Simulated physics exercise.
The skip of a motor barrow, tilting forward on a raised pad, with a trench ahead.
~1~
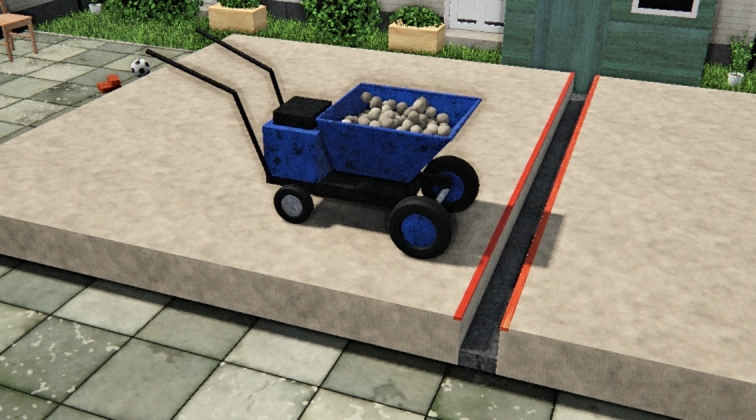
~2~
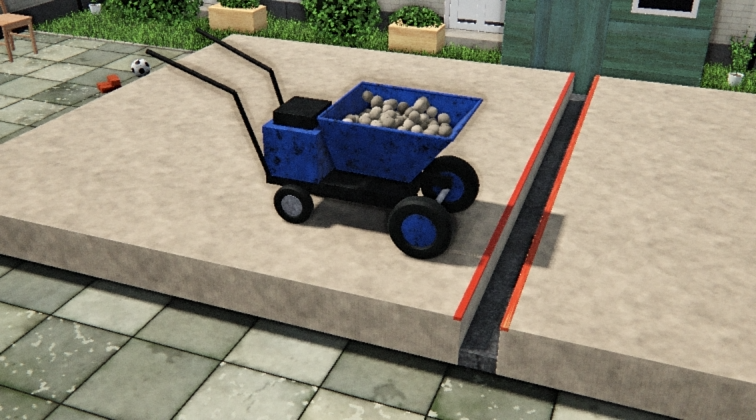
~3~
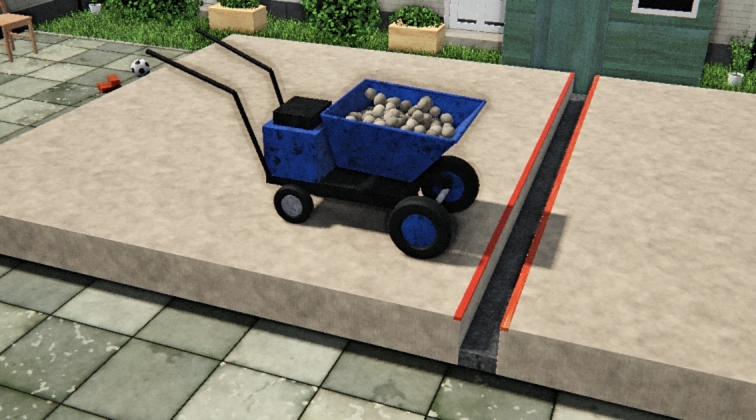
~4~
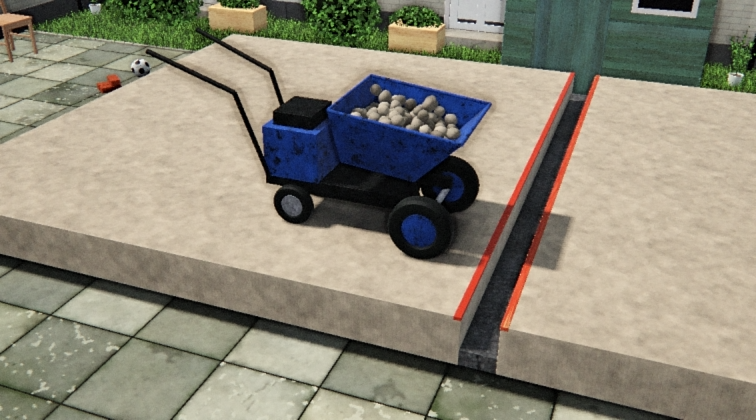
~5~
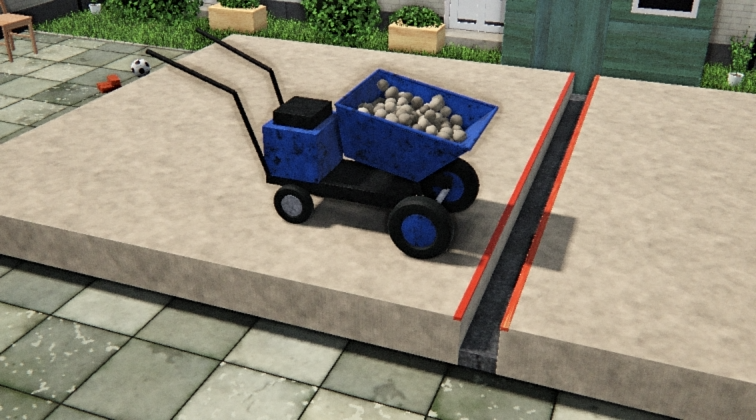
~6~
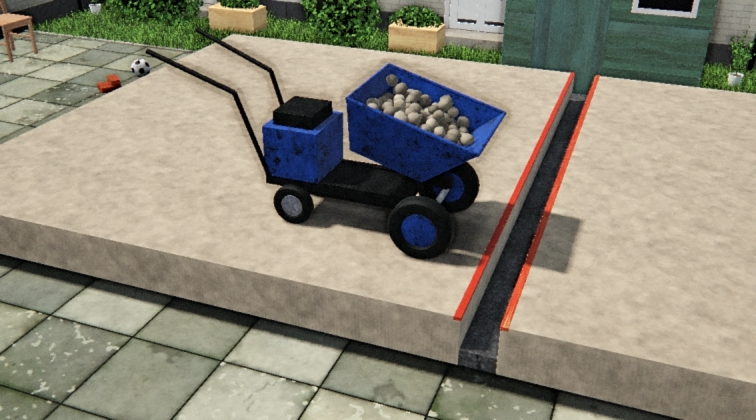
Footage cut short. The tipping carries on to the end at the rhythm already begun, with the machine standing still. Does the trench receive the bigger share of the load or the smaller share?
The trench receives the smaller share.
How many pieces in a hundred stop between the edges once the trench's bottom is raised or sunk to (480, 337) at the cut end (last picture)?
That would give roughly 0 percent.
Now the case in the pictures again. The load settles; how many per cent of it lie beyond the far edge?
Roughly 80 per cent of the load.
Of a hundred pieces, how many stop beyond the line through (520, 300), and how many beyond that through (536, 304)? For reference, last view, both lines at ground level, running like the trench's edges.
Close to 80 % and 60 %, in that order.
Soon, skip tipped steeply; all in the skip.
A while on, skip tipped right over; most in the skip; a small part beyond it; a stray few falling.
Towards the end, skip tipped right over; about a quarter in the skip; a stray few in or heaped over the trench; most beyond it.
Finally, skip tipped right over; about a quarter in the skip; a stray few in or heaped over the trench; most beyond it.
